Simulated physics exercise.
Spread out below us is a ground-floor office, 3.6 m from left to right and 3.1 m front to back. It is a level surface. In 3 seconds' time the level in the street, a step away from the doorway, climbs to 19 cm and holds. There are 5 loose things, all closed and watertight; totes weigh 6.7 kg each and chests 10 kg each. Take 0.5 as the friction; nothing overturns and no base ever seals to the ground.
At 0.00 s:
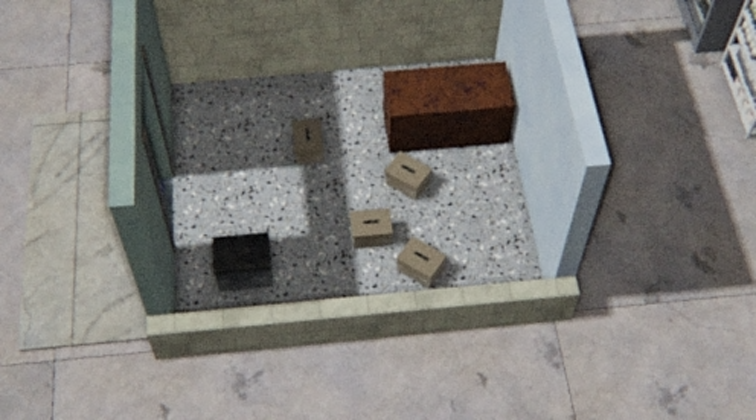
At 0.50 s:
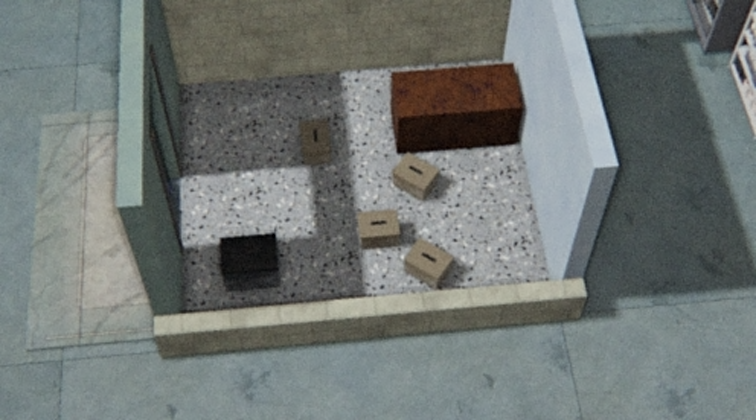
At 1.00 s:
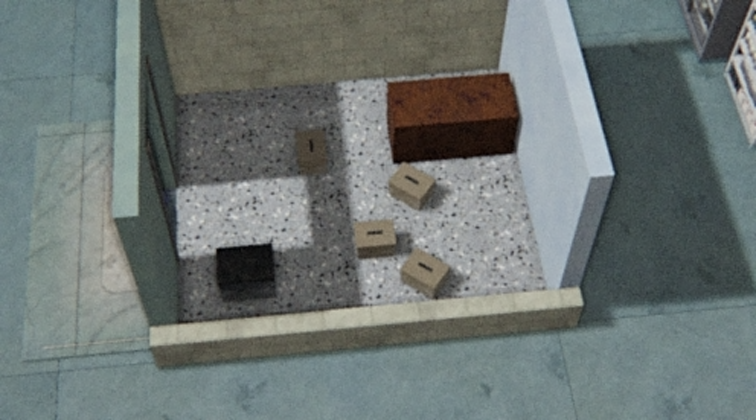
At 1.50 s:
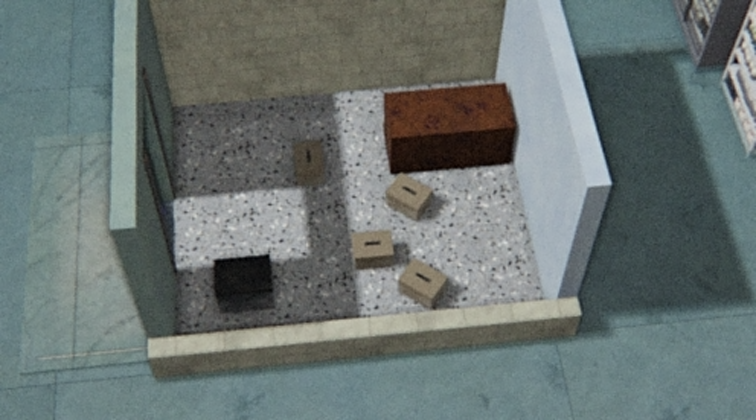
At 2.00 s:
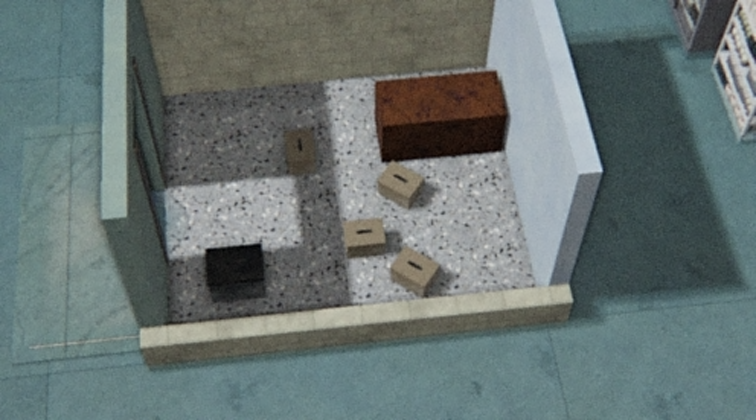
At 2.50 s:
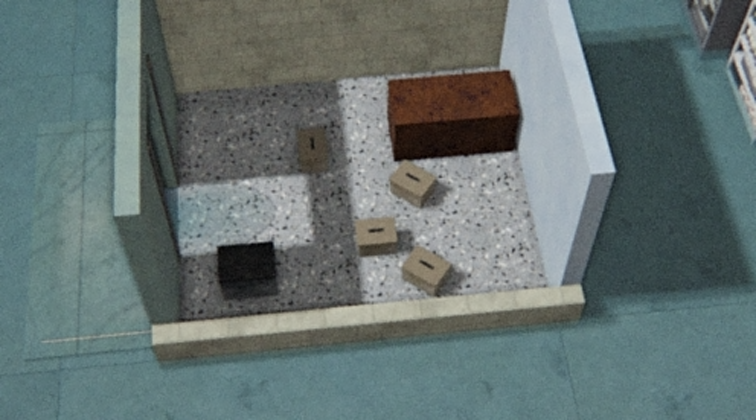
A small roofless room with a speckled floor is seen from high above, its low front wall nearest us and paved ground around it. A reddish-brown block sits at back right, four tan boxes lie scattered from centre to right, and a black box is front left. The outside paving turns blue-green, a faint bluish sheen then appears inside at left, the boxes stay put, and the camera jiggles slightly.
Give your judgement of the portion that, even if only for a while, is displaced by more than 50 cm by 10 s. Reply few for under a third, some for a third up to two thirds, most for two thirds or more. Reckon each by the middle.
Some.
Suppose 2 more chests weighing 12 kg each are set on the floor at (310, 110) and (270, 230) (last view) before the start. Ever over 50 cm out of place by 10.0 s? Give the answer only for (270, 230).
It is over.
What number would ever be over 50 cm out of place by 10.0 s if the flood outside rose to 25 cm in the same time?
Then 5 of them.
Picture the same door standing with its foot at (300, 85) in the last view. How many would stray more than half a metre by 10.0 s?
Then the count would be 4.
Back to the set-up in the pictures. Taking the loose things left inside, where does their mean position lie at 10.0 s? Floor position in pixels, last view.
Somewhere near (420, 223).
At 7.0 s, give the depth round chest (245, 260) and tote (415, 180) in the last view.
Depths: Near 3 cm, then near 9 cm.
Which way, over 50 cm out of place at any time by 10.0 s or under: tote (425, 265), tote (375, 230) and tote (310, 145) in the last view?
Result, in order: Stayed within / exceeded / exceeded.
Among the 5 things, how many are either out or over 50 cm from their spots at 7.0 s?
It comes to 3.
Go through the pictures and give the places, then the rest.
The first frame shows a tote at (422, 257), on the bottom; a tote at (308, 135) rests on the ground; water covers 0.0 m2; 0 of 5 have shifted.
The second frame shows a tote at (429, 258) rests on the ground; a tote at (315, 136) rests on the ground; 0.0 m2 under water; 0 of 5 have shifted.
The third frame shows a tote at (425, 268) rests on the ground; a tote at (311, 146), on the bottom; water covers 0.0 m2; 0 of 5 have shifted.
The fourth frame shows a tote at (423, 278), on the bottom; a tote at (309, 157), on the bottom; water covers 0.0 m2; 0 of 5 have shifted.
The fifth frame shows a tote at (415, 266), on the bottom; a tote at (300, 145) rests on the ground; water covers 0.1 m2; 0 of 5 have shifted.
The sixth frame shows a tote at (427, 265) rests on the ground; a tote at (312, 144) rests on the ground; water covers 0.7 m2; 0 of 5 have shifted.
After 3.5 s 0 of 5 are over 50 cm from their spots; 0 afloat.
After 4.5 s 0 of 5 are over 50 cm from their spots; 0 afloat.
After 7.0 s 3 of 5 are over 50 cm from their spots; 3 afloat.
After 10.0 s 3 of 5 are over 50 cm from their spots, and 3 have been at some point; 5 afloat.
